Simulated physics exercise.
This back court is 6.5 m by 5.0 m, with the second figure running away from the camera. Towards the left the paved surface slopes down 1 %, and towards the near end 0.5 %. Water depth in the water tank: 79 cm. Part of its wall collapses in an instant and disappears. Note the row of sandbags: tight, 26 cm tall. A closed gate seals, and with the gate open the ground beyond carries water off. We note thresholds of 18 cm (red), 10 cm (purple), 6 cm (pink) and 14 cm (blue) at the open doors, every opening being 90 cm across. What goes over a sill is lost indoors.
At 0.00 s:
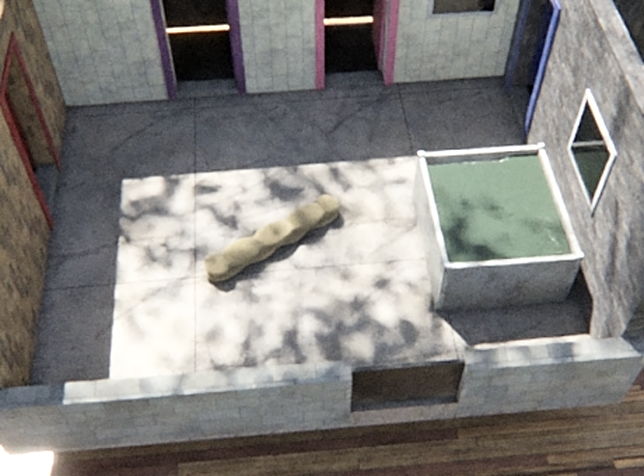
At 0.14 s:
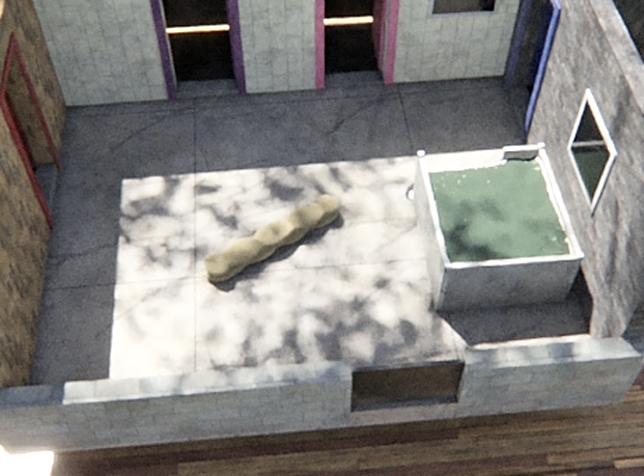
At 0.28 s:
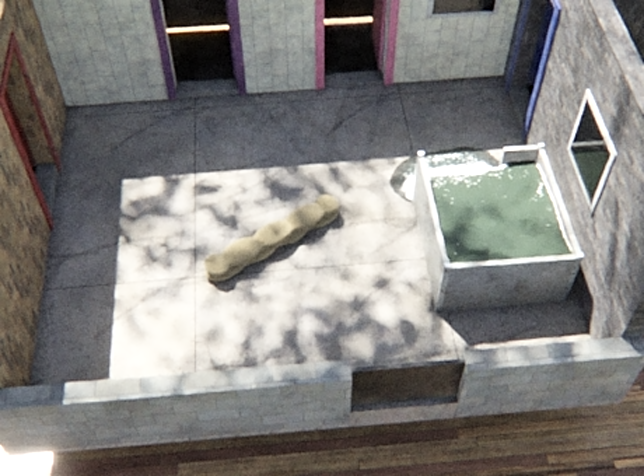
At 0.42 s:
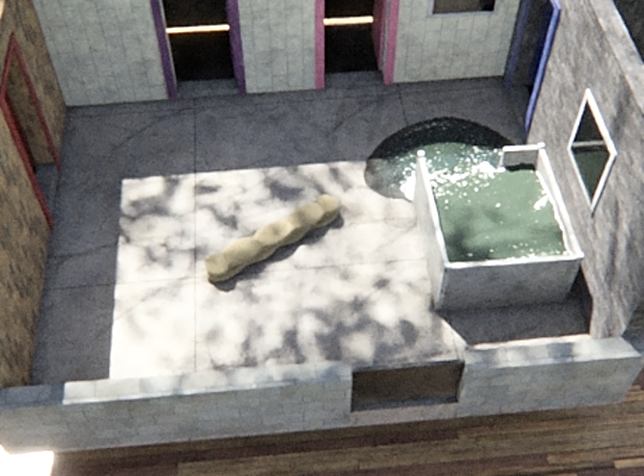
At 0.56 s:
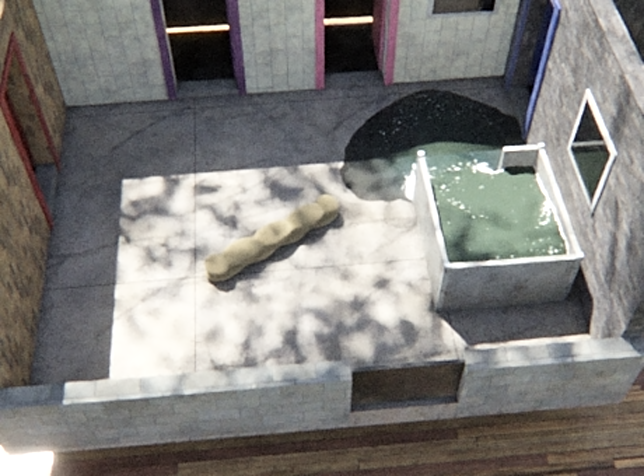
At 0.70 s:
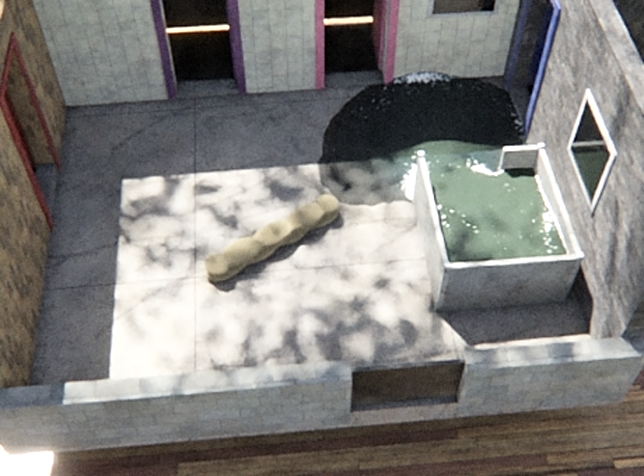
Water pours from the tank's broken far side and spreads across the grey paved floor.
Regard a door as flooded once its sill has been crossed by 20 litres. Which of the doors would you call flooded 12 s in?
I would call the red door not flooded; I would call the purple door not flooded; I would call the pink door flooded; I would call the blue door flooded.
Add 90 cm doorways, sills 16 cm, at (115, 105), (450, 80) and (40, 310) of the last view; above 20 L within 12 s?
Less, more, less.
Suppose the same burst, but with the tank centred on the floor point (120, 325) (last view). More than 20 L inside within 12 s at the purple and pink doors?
Purple gets more than that, pink gets no more than that.
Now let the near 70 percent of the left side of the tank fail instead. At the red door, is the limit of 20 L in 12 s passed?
Note: Red door, short of the limit.
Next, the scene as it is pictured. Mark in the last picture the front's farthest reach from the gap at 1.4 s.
Somewhere around (254, 99).
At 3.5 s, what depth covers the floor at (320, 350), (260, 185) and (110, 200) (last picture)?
Depths: About 0, 0 and 2 centimetres.
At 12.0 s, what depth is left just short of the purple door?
It averages close to 2.5 centimetres.
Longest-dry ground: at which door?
Door: Red.
After 1.4 s water covers 25 % of the floor and is deepest (42 cm) near (496, 81); red door not reached, purple door not reached, pink door 19 cm at the sill, 50 L in, blue door 15 cm at the sill, 0 L in.
After 2.2 s water covers 30 % of the floor and is deepest (30 cm) near (441, 102); red door not reached, purple door 11 cm at the sill, 0 L in, pink door 20 cm at the sill, 148 L in, blue door 25 cm at the sill, 27 L in.
After 3.5 s water covers 40 % of the floor and is deepest (24 cm) near (80, 111); red door 11 cm at the sill, 0 L in, purple door 7 cm at the sill, 1 L in, pink door 13 cm at the sill, 218 L in, blue door 15 cm at the sill, 55 L in.
After 7.0 s water covers 75 % of the floor and is deepest (17 cm) near (29, 406); red door 12 cm at the sill, 0 L in, purple door 5 cm at the sill, 1 L in, pink door 7 cm at the sill, 276 L in, blue door 4 cm at the sill, 57 L in.
After 12.0 s water covers 90 % of the floor and is deepest (12 cm) near (27, 421); red door 7 cm at the sill, 0 L in, purple door 3 cm at the sill, 1 L in, pink door 4 cm at the sill, 277 L in, blue door 3 cm at the sill, 57 L in.
